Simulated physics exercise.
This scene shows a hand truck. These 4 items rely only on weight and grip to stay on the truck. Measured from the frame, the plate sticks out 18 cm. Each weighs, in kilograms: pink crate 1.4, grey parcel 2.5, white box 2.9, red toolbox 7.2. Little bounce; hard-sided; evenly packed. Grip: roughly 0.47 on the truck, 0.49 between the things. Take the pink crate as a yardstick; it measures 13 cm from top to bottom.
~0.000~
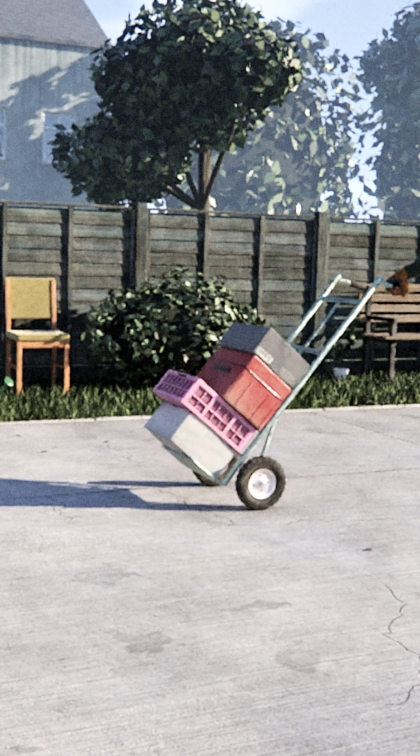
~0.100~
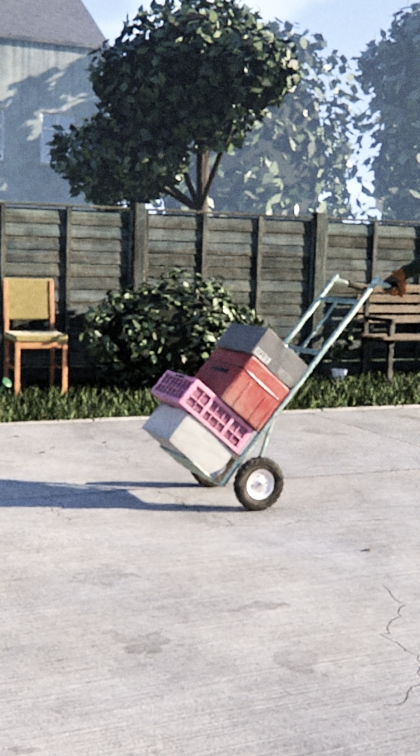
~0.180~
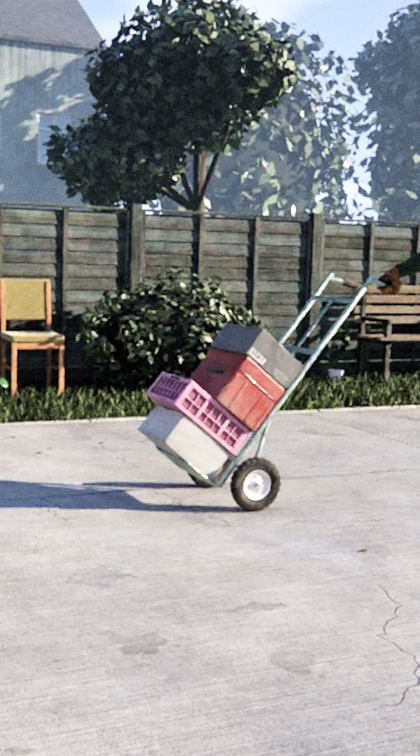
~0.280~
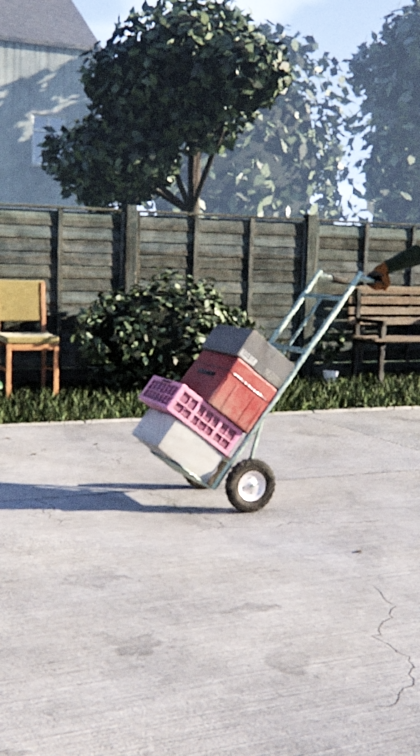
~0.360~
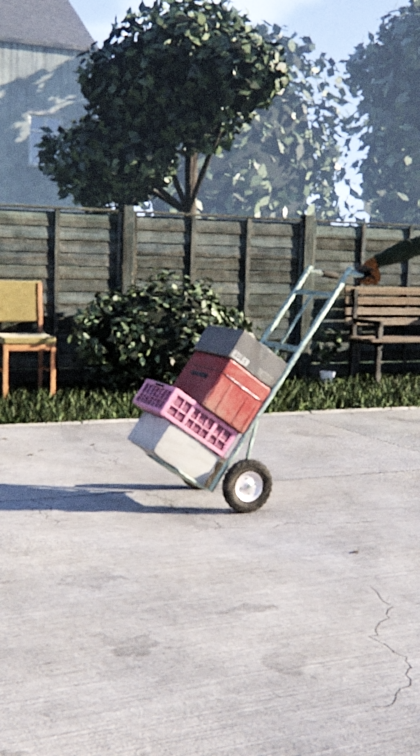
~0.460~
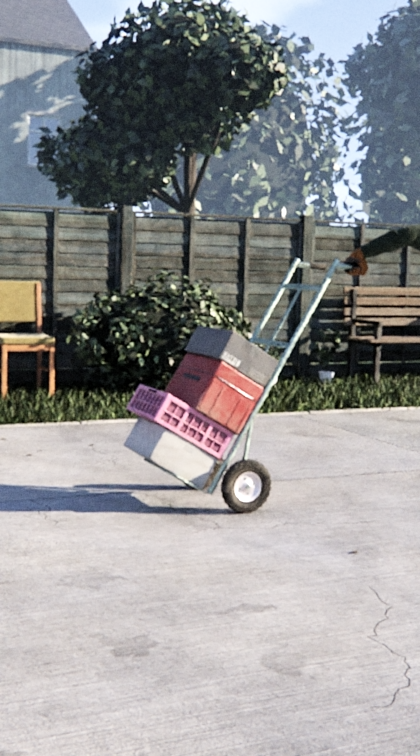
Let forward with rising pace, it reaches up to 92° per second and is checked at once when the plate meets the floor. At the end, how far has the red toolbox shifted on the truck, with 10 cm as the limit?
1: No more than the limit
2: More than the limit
(1) No more than the limit.
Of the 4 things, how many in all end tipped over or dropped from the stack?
In total, 0.
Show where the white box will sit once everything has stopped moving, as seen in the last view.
Around (164, 486).
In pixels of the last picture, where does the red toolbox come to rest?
It ends up at about (172, 413).
After 0.96 s, truck upright; red toolbox tipped 4° from how it sat near (168, 413); grey parcel tipped 4° from how it sat; pink crate tipped 4° from how it sat.
After 1.46 s, truck upright; grey parcel slid 5 cm.
At rest (3.0 s), all 4 in place, give or take 10 cm. In the last view, red toolbox near (172, 413).
